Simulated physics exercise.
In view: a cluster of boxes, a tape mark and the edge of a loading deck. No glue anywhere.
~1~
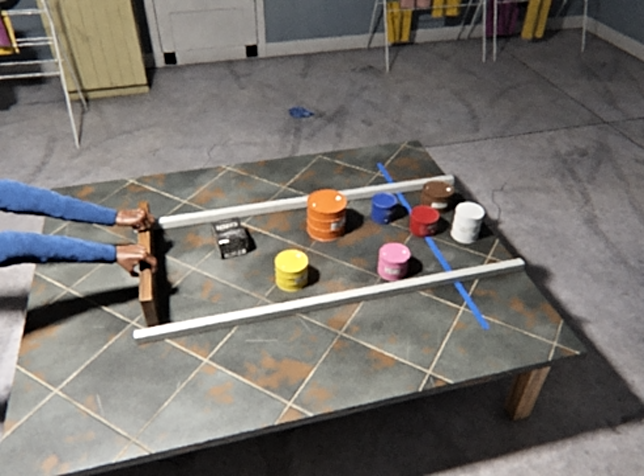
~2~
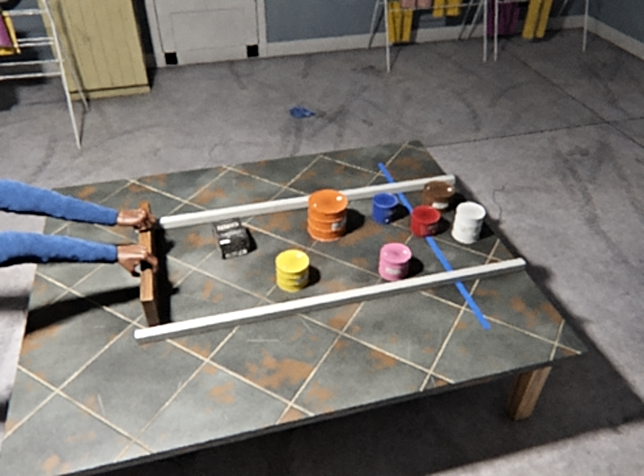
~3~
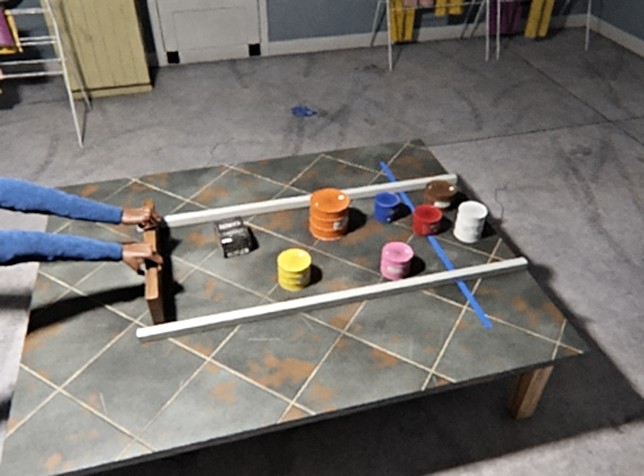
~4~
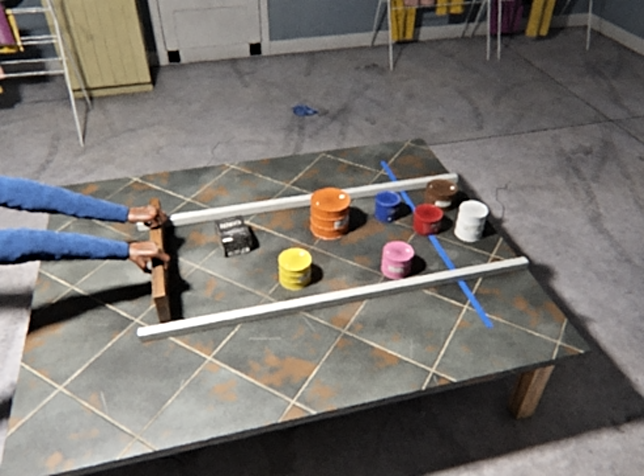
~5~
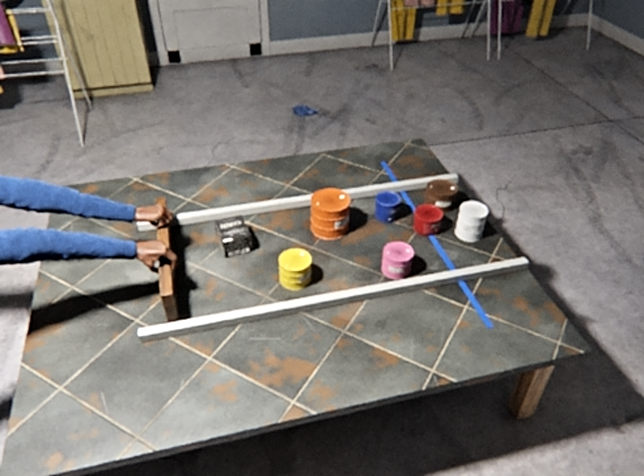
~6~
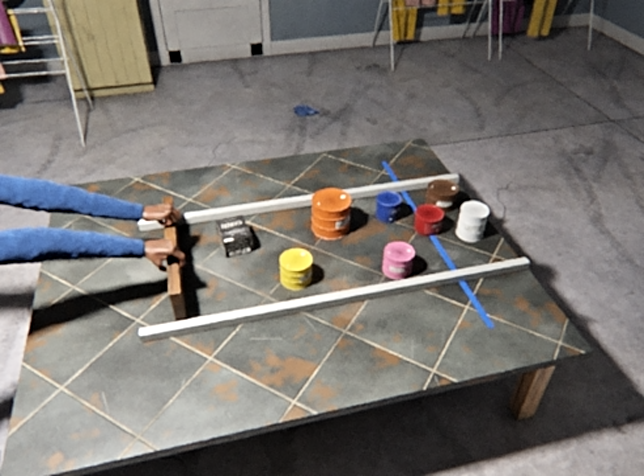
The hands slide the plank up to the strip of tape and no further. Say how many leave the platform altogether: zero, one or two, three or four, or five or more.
In the end the number that fall off is one or two.
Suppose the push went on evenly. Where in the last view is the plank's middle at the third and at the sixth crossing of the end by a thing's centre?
At (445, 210) for the third, at (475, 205) for the sixth.
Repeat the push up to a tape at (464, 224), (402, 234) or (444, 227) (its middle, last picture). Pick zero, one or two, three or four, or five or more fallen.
In that order: 3 or 4; one to two; just one or two.
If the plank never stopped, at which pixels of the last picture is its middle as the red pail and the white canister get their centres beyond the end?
About (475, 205), and (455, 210) for the other.
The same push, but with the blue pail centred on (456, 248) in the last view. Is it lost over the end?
The blue pail stays on.
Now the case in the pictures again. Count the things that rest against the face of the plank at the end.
In contact: 3.
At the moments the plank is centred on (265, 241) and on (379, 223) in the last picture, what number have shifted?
At the one place 1, at the other 7.
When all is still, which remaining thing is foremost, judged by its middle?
That is the orange canister.
A little later, none off yet; white canister at rest near (472, 222); brown canister at rest near (442, 196); red pail at rest near (428, 221).
Next, none off yet; white canister at rest near (472, 222); brown canister shifted about its own width near (465, 189); red pail shifted a little near (436, 223).
When it is over, the number that fall off is one or two; down, blue pail and brown canister.
